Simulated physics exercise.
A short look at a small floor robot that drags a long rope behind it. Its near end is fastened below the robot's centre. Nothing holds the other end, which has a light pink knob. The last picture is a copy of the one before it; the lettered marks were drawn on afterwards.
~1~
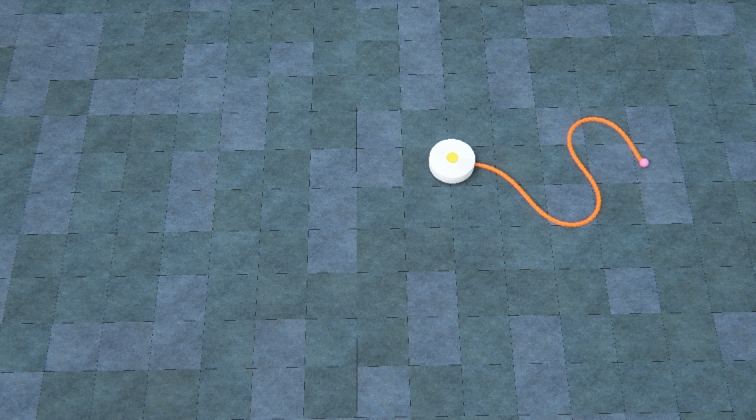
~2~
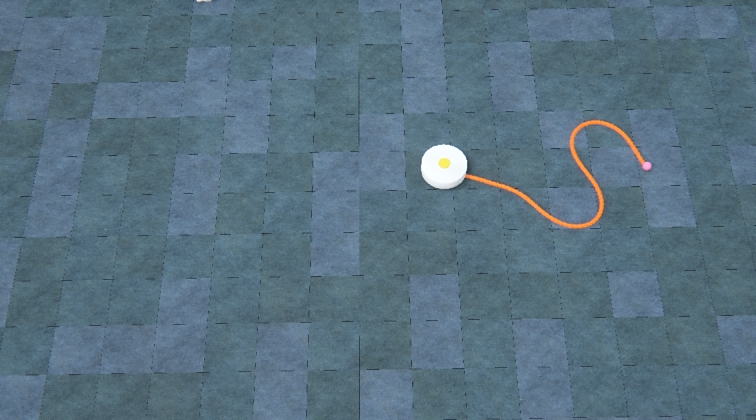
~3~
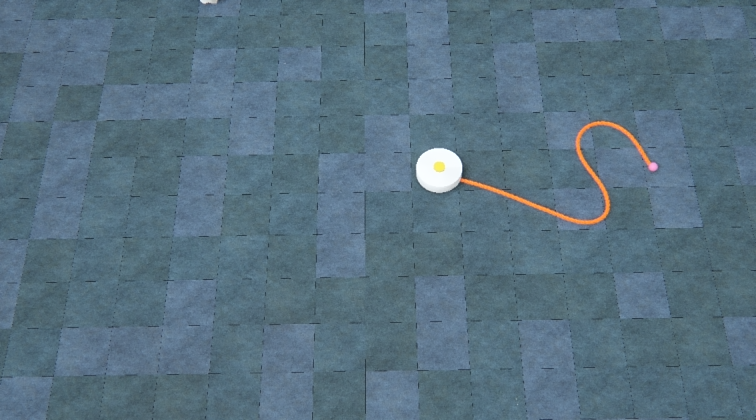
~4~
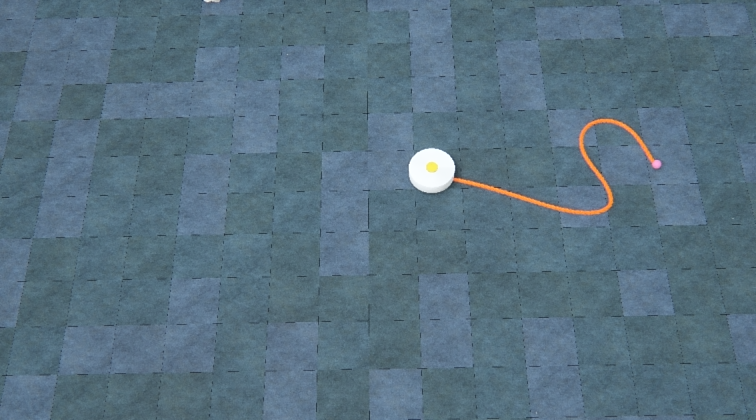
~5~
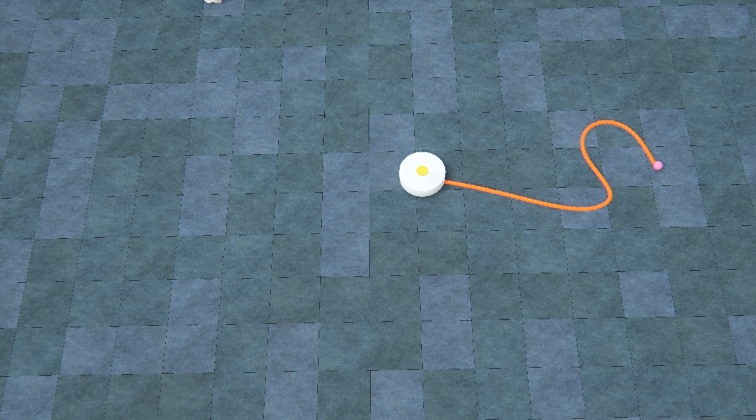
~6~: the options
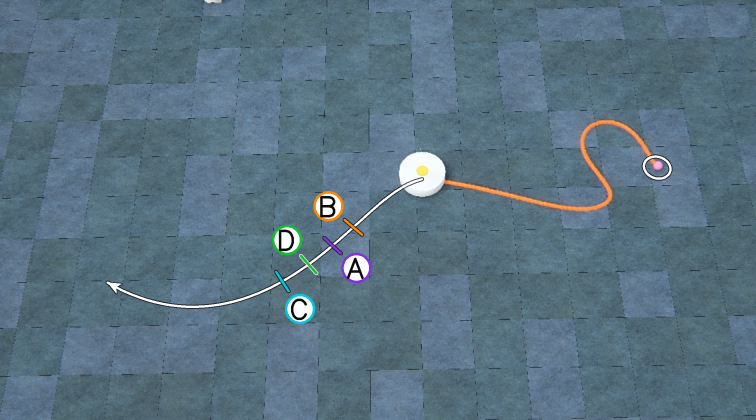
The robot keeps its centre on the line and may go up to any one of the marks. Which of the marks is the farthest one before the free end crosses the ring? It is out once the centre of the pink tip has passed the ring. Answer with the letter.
The farthest safe stop is D.
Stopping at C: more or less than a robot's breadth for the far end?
Less.
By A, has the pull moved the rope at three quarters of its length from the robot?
By then, yes.
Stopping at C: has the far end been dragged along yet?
Yes.
On the copy, A at (332, 246); B at (353, 227); C at (282, 281); D at (309, 264); the ring at (657, 168); the route from (422, 179) via (279, 283) to (108, 283).
On D. First, robot (380, 199), middle of the rope (574, 192), free end (658, 166).
Then, robot (342, 233), middle of the rope (527, 181), free end (658, 166).
Finally, robot (308, 261), middle of the rope (487, 188), free end (657, 164); the free end is still in its ring.
By contrast, A is safe but short; B is safe but short; C drags the free end to (637, 155).
